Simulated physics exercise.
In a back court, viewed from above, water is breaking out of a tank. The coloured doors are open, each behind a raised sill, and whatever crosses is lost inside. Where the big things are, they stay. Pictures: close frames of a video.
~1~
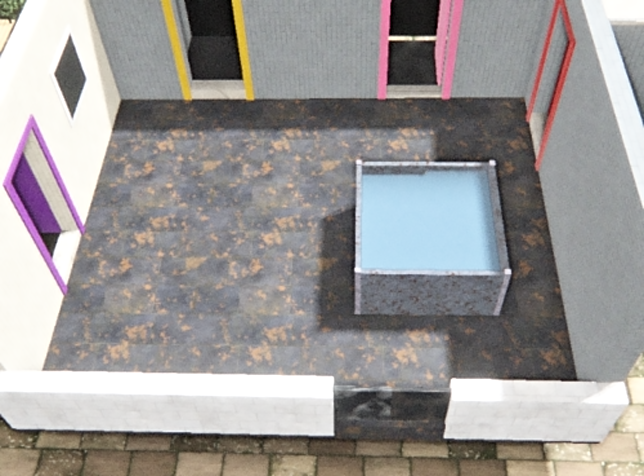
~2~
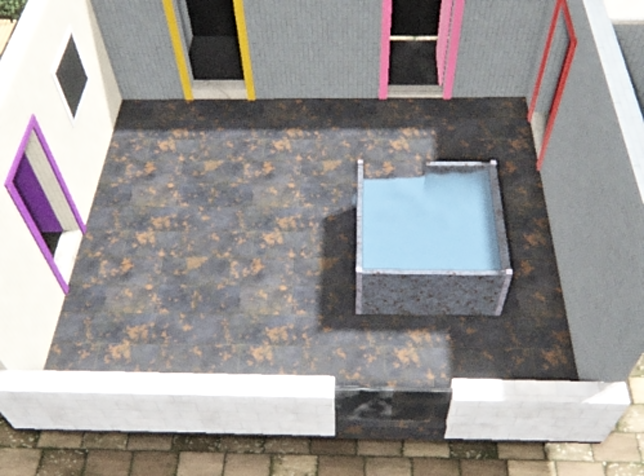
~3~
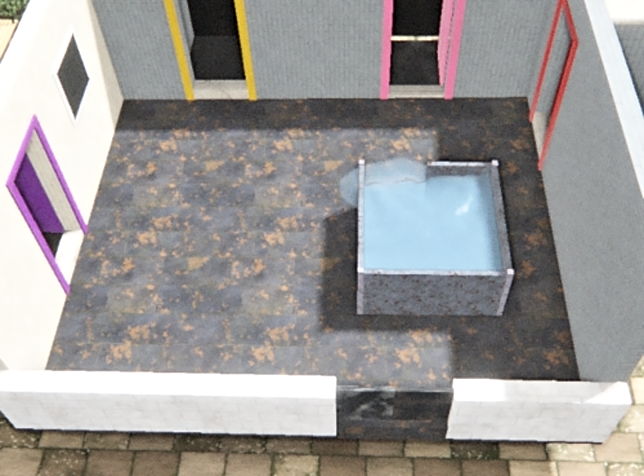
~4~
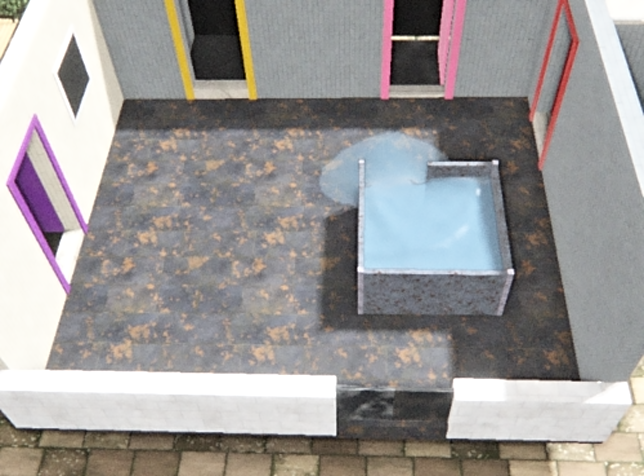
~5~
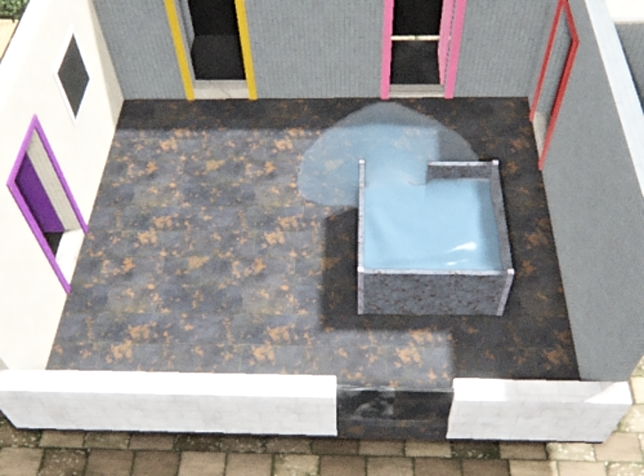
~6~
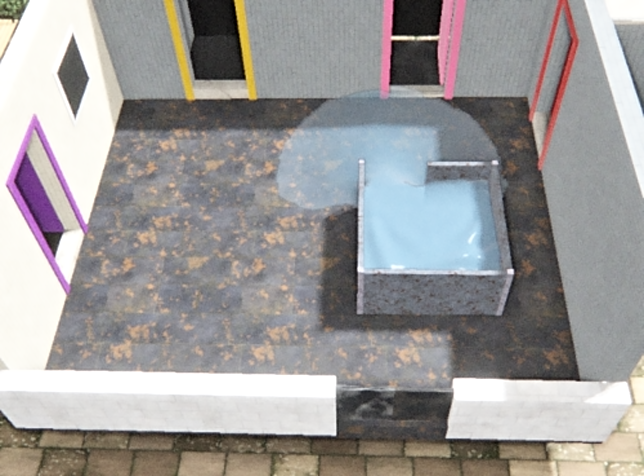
Back court seen from above, water pouring through a gap in the tank's far side and spreading across the dark mottled floor.
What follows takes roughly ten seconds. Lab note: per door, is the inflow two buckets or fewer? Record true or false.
Pink door false; red door true; purple door true; yellow door true.
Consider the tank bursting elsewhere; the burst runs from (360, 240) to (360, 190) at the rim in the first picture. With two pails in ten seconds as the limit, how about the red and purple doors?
Red door: Under the line; purple door: Over the line.
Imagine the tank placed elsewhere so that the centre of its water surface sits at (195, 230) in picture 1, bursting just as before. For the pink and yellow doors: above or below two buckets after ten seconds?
The pink one falls short, the yellow one overshoots it.
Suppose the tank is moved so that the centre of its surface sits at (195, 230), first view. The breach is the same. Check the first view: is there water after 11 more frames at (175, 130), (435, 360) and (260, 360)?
Hit, spared, spared.
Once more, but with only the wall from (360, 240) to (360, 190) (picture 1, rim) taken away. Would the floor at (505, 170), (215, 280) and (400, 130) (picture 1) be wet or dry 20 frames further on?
One by one: Unsoaked; waterlogged; unsoaked.
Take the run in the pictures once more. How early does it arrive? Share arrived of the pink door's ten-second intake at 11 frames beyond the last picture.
It works out at roughly 45 percent of the ten-second total.
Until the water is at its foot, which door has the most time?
Answer - the purple door.
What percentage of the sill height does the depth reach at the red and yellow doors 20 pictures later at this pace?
Around 40 in a hundred for the first and 40 in a hundred for the second.
A moment on, water covers 25 % of the floor; the pink door over two buckets in, the red door wet at the sill, nothing in, the purple door not reached, the yellow door wet at the sill, nothing in.
Next, water covers 30 % of the floor; the pink door far over two buckets in, the red door wet at the sill, nothing in, the purple door not reached, the yellow door wet at the sill, nothing in.
Then, water covers 50 % of the floor; the pink door far over two buckets in, the red door wet at the sill, nothing in, the purple door wet at the sill, nothing in, the yellow door wet at the sill, nothing in.
Later, water covers 75 % of the floor; the pink door far over two buckets in, the red door wet at the sill, nothing in, the purple door wet at the sill, nothing in, the yellow door wet at the sill, nothing in.
In the end, water covers 90 % of the floor; the pink door far over two buckets in, the red door wet at the sill, nothing in, the purple door wet at the sill, nothing in, the yellow door wet at the sill, nothing in.
